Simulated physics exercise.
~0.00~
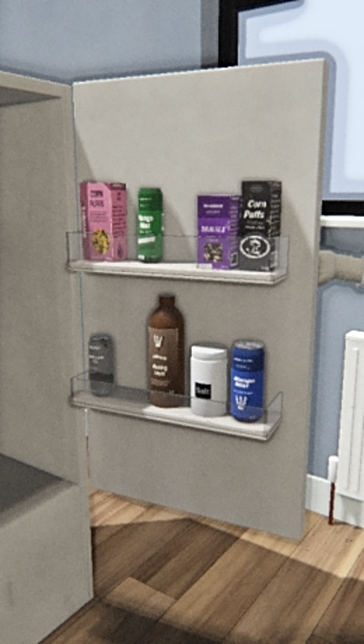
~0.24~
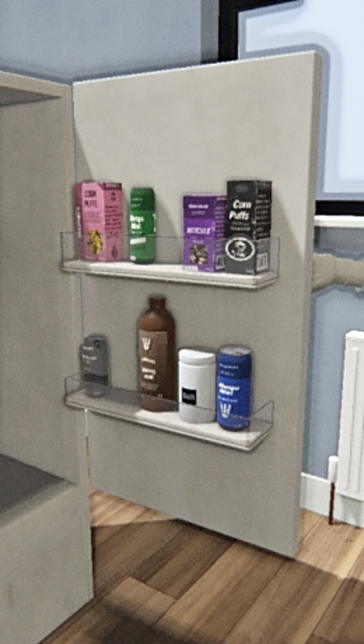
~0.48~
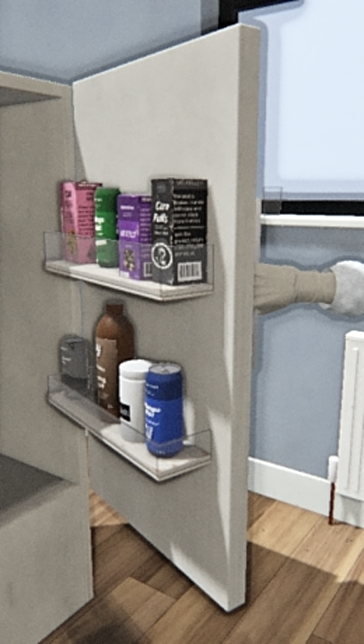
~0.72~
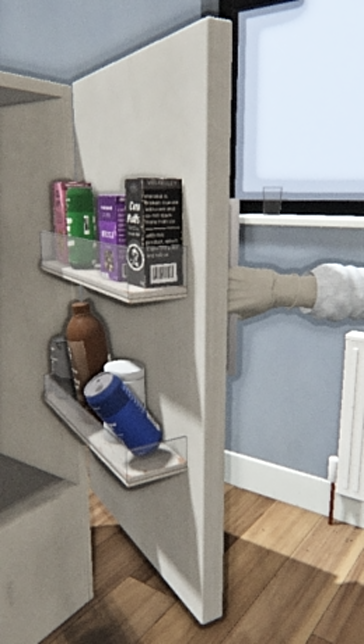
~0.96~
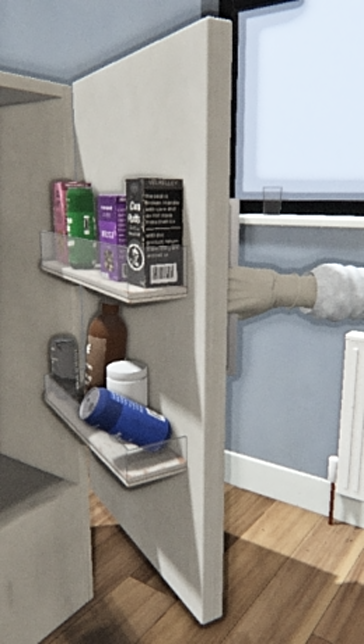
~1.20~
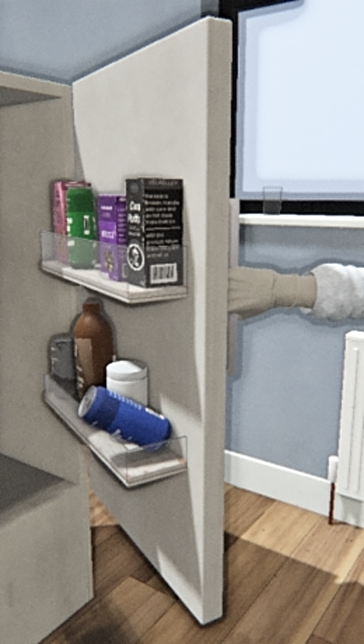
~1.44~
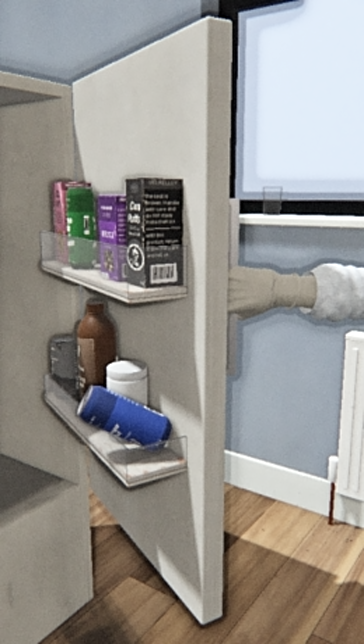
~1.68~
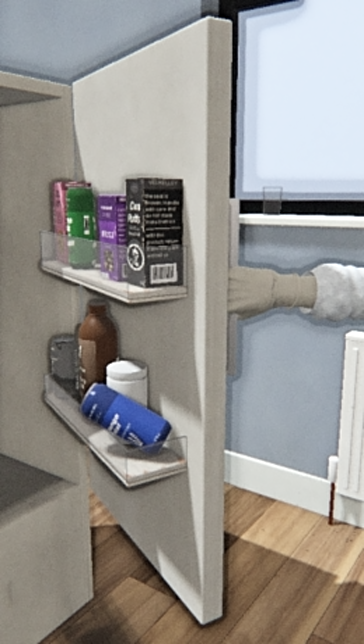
A gloved hand swung a fridge door partway toward closed and stopped it abruptly, making the brown bottle rock before it settled upright, while the blue can tipped over and ended on its side in the lower rack.
